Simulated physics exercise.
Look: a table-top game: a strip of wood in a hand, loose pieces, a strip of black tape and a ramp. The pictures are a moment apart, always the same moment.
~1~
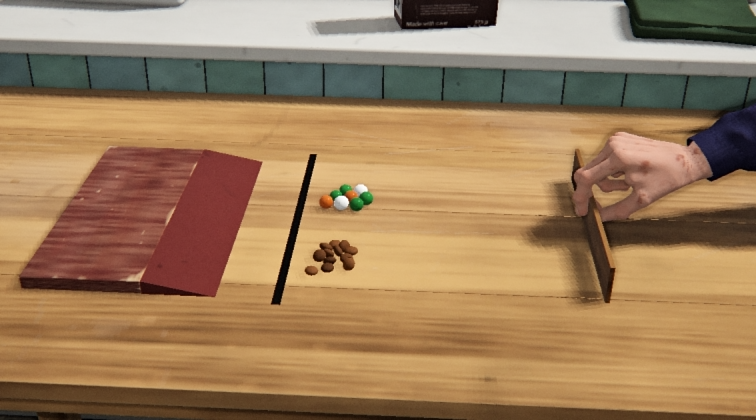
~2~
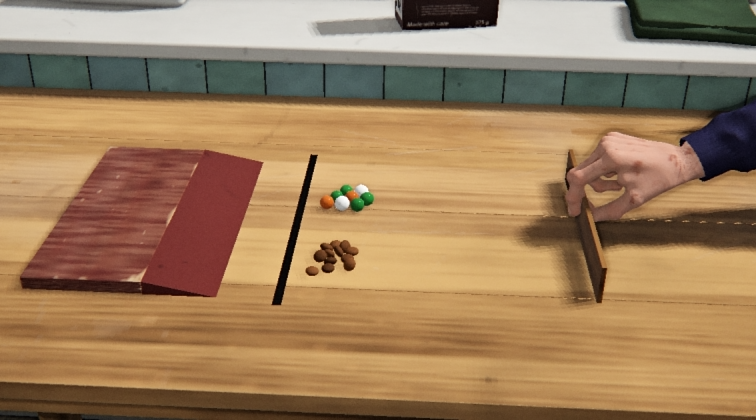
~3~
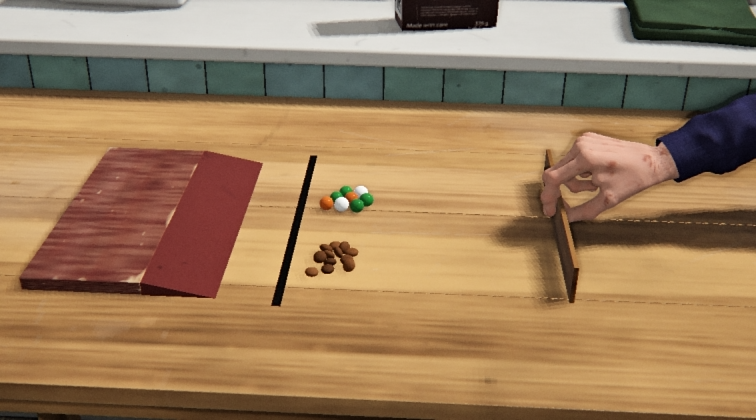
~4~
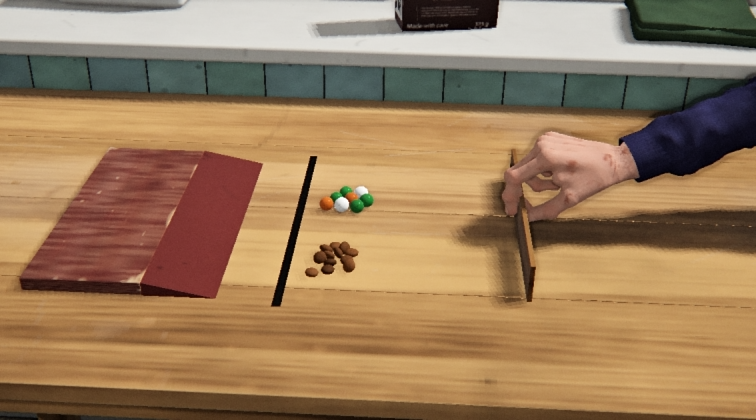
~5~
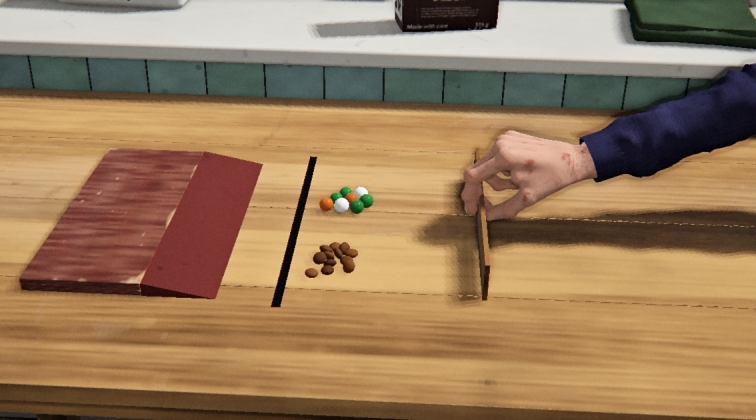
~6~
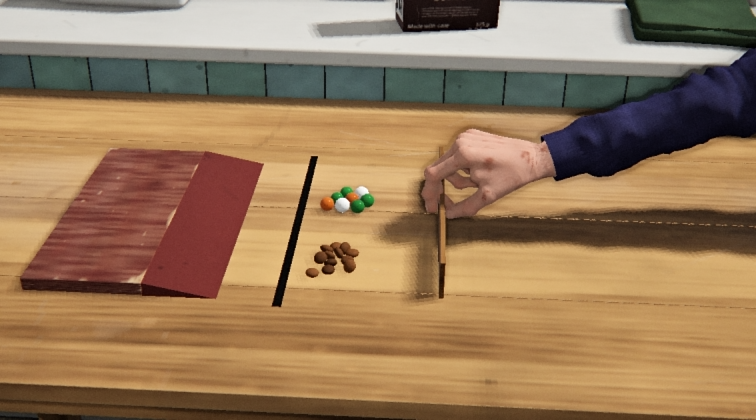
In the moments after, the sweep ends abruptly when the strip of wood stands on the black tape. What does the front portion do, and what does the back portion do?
Front portion - stuck below. Back portion - at least partly up.
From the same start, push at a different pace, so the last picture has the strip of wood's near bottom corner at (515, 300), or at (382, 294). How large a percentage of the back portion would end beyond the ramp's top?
About 10 % the first time, about 100 % the second.
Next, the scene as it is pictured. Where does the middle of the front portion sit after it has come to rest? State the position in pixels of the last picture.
It ends up roughly at pixel (222, 256).
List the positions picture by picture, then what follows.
In the first frame, strip of wood near (608, 275), at rest; black tape near (312, 160); top of the ramp near (144, 272); front portion near (328, 253), a few bits of dog kibble; back portion near (351, 197), a few glass marbles.
In the second frame, strip of wood near (600, 275); back portion near (352, 198).
In the third frame, strip of wood near (572, 275); front portion near (329, 255).
In the fourth frame, strip of wood near (530, 274); back portion near (351, 199).
In the fifth frame, strip of wood near (485, 272); front portion near (329, 256).
In the sixth frame, strip of wood near (442, 270); black tape near (313, 162); top of the ramp near (145, 273); front portion near (329, 256); back portion near (352, 200).
Then, 0.13 s on from there, strip of wood still moving, near (353, 195); front portion the whole lot short of the ramp; back portion the whole lot short of the ramp.
Then, 0.27 s on from there, strip of wood stopped at the black tape; front portion the whole lot short of the ramp; back portion near a third on the ramp, near two thirds short of the ramp.
Then, 0.55 s on from there, strip of wood stopped at the black tape; front portion near two thirds on the ramp, near a third short of the ramp; back portion the whole lot past the top.
In the end, strip of wood stopped at the black tape; front portion none at all past the top, near two thirds on the ramp, near a third short of the ramp; back portion the whole lot past the top.
